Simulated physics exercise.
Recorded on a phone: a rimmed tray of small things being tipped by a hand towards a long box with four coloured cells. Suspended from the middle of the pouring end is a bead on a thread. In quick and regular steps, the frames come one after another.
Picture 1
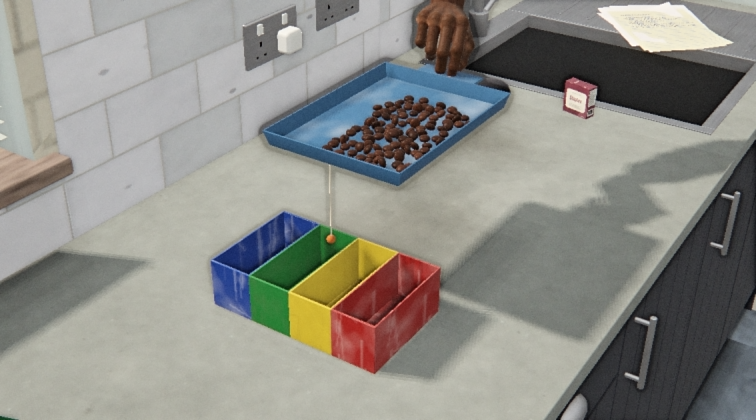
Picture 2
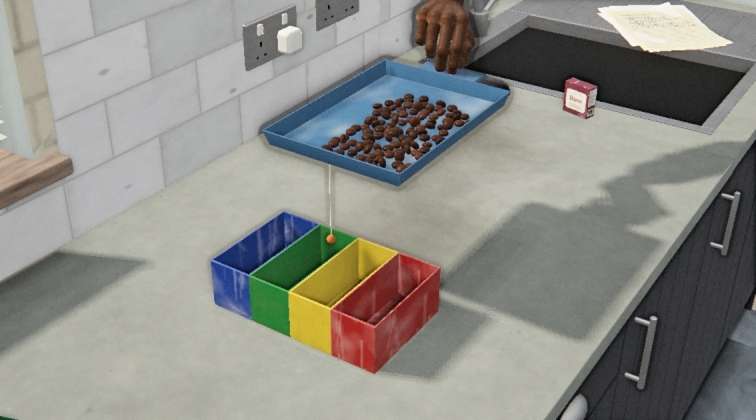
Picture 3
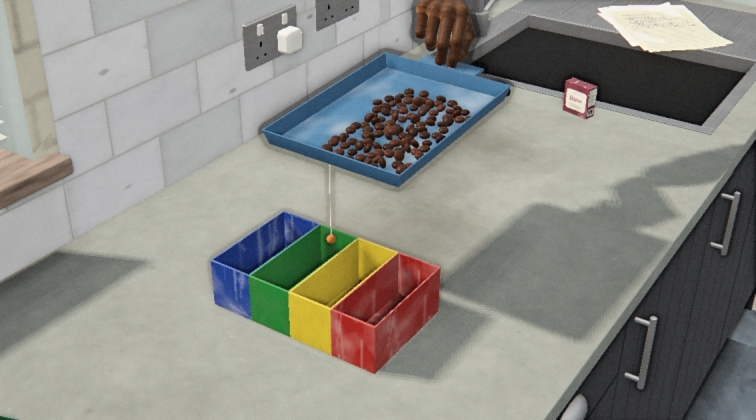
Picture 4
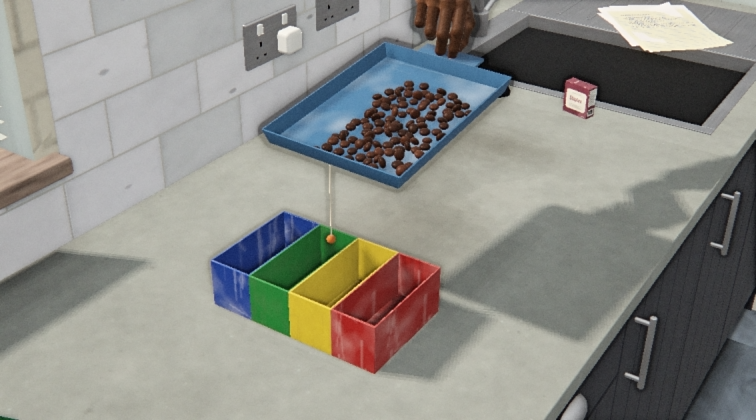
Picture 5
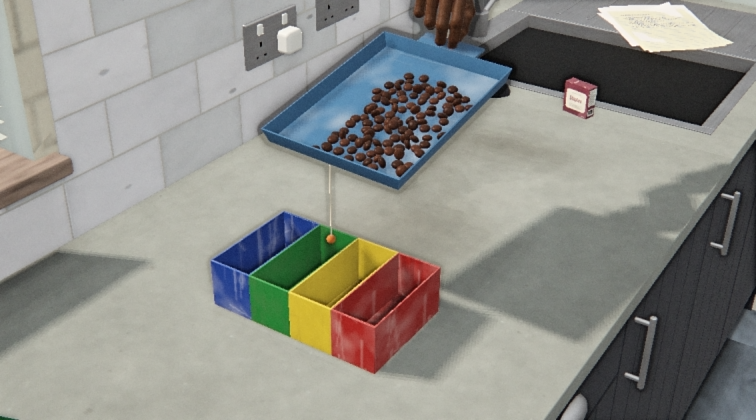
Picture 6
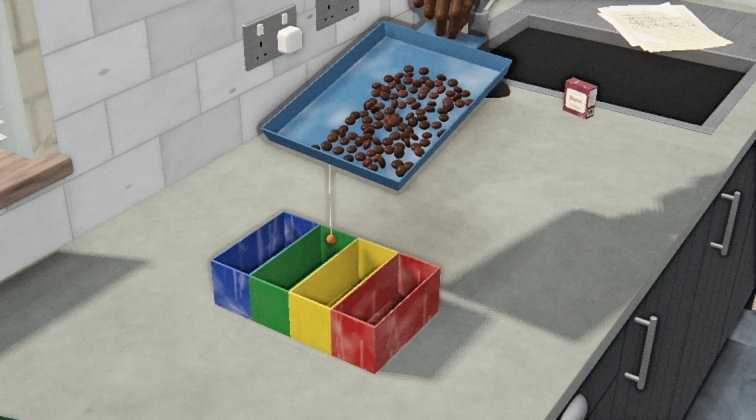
A hand slowly tilted a blue tray of small brown drops, raising its far end a little, while a bead on a thread hung above the still box with blue, green, yellow and red cells.
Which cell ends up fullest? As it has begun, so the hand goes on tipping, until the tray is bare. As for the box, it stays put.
The red cell.
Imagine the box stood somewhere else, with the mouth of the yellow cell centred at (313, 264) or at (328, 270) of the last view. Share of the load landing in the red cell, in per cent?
Close to 50 in a hundred, then close to 60 in a hundred.
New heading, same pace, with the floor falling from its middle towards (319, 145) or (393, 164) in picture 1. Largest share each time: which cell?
First try: The cell in blue; second try: Red.
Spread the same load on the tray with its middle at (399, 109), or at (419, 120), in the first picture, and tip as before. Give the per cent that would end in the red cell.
From the first start you get 60 in a hundred, from the second 60 in a hundred.
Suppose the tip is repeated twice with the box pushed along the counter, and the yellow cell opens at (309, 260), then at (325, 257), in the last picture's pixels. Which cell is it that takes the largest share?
With the first placing it's the cell in red, with the second it's the red one.
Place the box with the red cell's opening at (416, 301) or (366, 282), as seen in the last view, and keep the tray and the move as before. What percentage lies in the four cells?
Well, you'd get about 100 per cent and then about 80 per cent.
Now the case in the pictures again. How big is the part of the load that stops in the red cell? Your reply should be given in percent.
Result: Some 50 % of the load.
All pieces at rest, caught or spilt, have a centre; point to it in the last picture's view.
About pixel (364, 327).
Just after the last frame, tray tipped steeply; every one on the tray.
A moment on, tray tipped right over; roughly a third on the tray; roughly a quarter in the red cell; roughly a quarter in the yellow cell; just a few in the green cell; roughly a quarter falling or outside the box.
Further on, tray tipped past a quarter turn; roughly half in the red cell; roughly a third in the yellow cell; about a tenth in the green cell; just a few falling or outside the box.
When it is over, tray tipped past a quarter turn; roughly half in the red cell; roughly a third in the yellow cell; about a tenth in the green cell; not one in the blue cell; just a few outside the box.
